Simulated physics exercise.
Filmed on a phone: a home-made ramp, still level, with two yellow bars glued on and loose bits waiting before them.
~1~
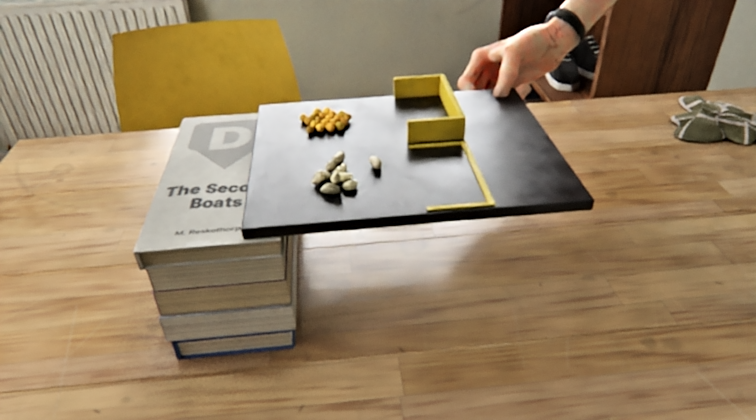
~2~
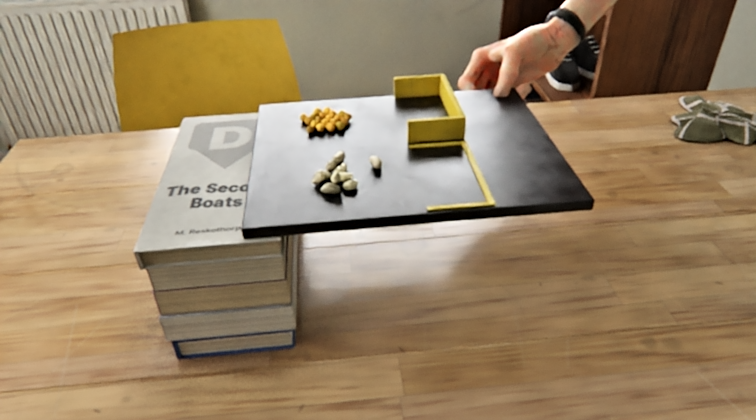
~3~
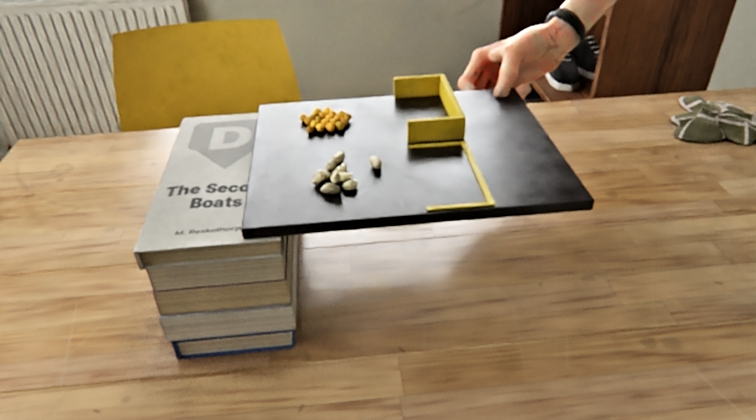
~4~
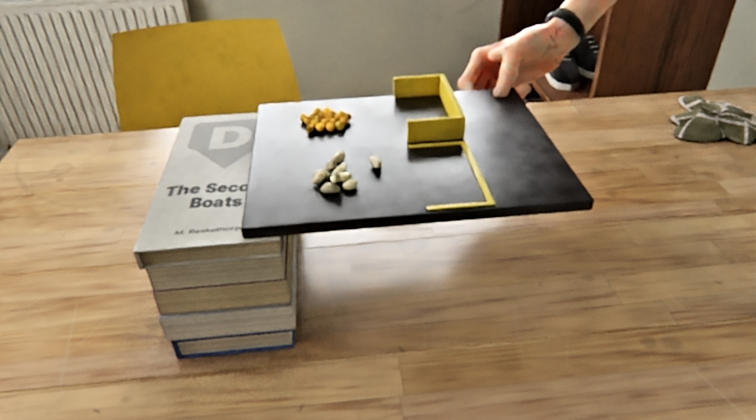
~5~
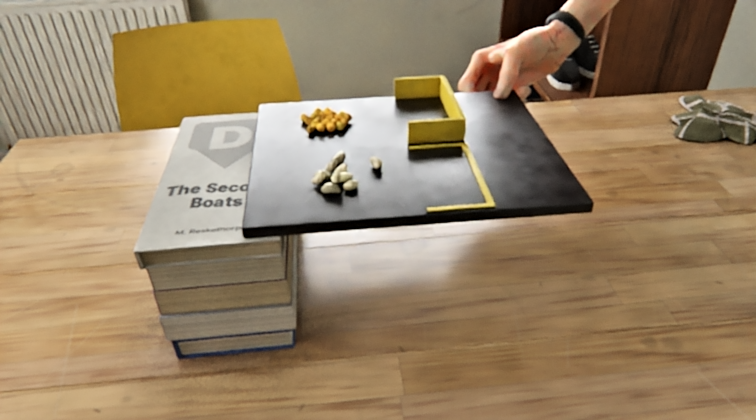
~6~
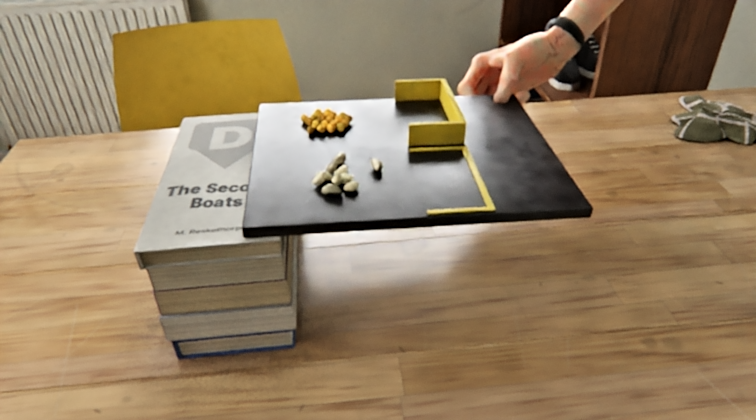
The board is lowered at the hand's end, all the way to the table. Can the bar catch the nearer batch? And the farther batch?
The nearer batch passes the strip; the farther batch halts at the strip.
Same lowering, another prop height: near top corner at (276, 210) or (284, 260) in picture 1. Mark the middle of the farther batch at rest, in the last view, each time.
One: (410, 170). Two: (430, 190).
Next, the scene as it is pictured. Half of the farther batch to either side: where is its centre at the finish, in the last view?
Close to (422, 181).
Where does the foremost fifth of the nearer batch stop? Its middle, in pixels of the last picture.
Around (590, 271).
Then, 0.63 s past the last view, board sloping at 18°; nearer batch where it was; farther batch on its way down.
Then, 1.19 s past the last view, board sloping at 31°; nearer batch about a third past its bar; farther batch has reached its bar.
Then, 1.66 s past the last view, board resting at 31°; nearer batch nearly all past its bar; farther batch has reached its bar.
Finally, board resting at 31°; nearer batch nearly all past its bar; farther batch gathered behind its bar.
